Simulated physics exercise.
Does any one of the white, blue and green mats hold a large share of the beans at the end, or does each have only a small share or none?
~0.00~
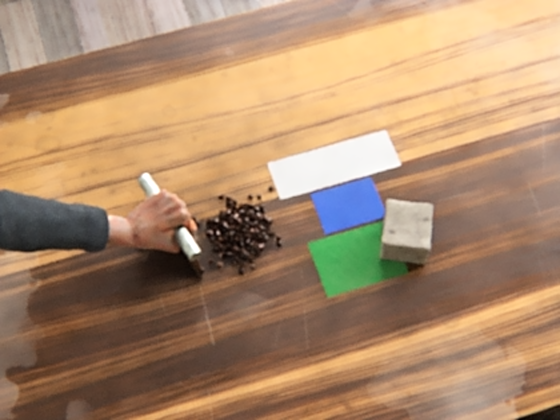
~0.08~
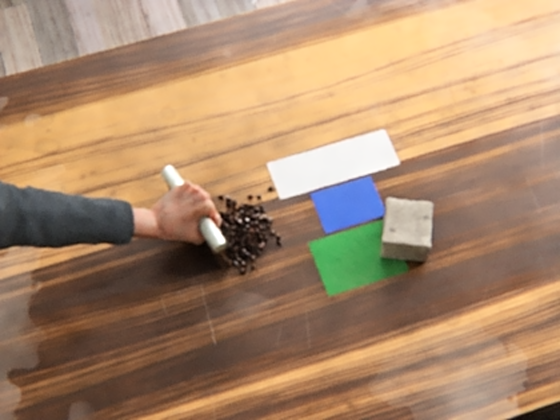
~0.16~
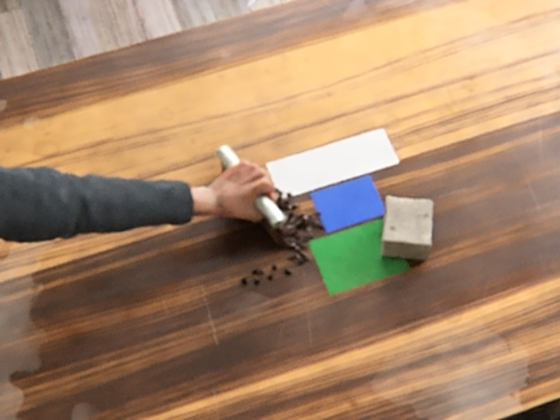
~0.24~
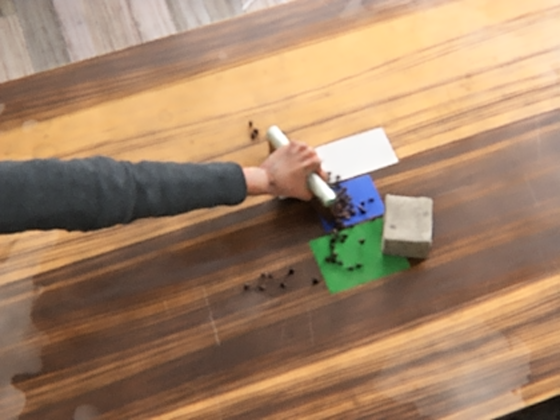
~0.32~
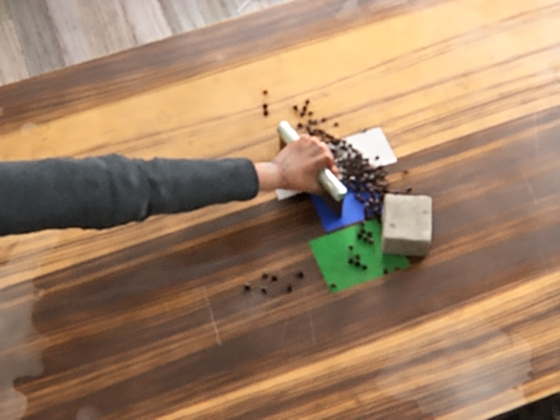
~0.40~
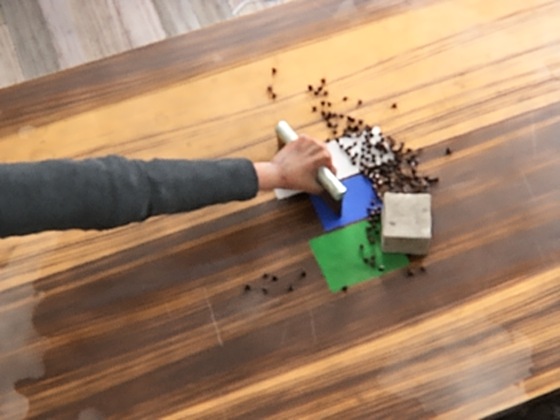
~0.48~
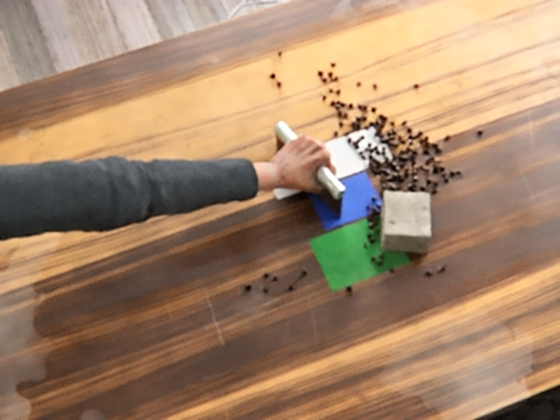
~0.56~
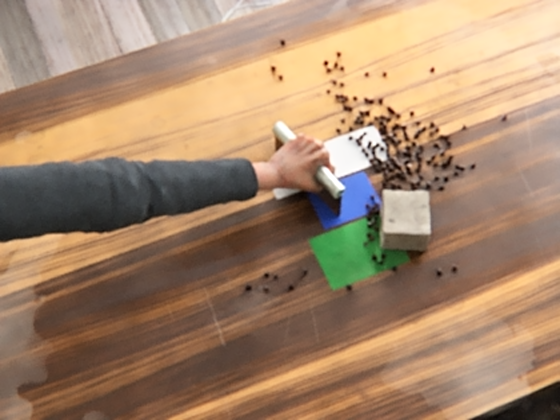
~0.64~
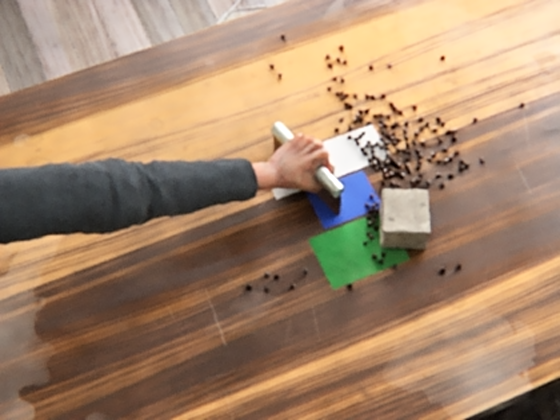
Each mat has only a small share or none. Most of the beans slide on past the mats and come to rest scattered on the bare wood.
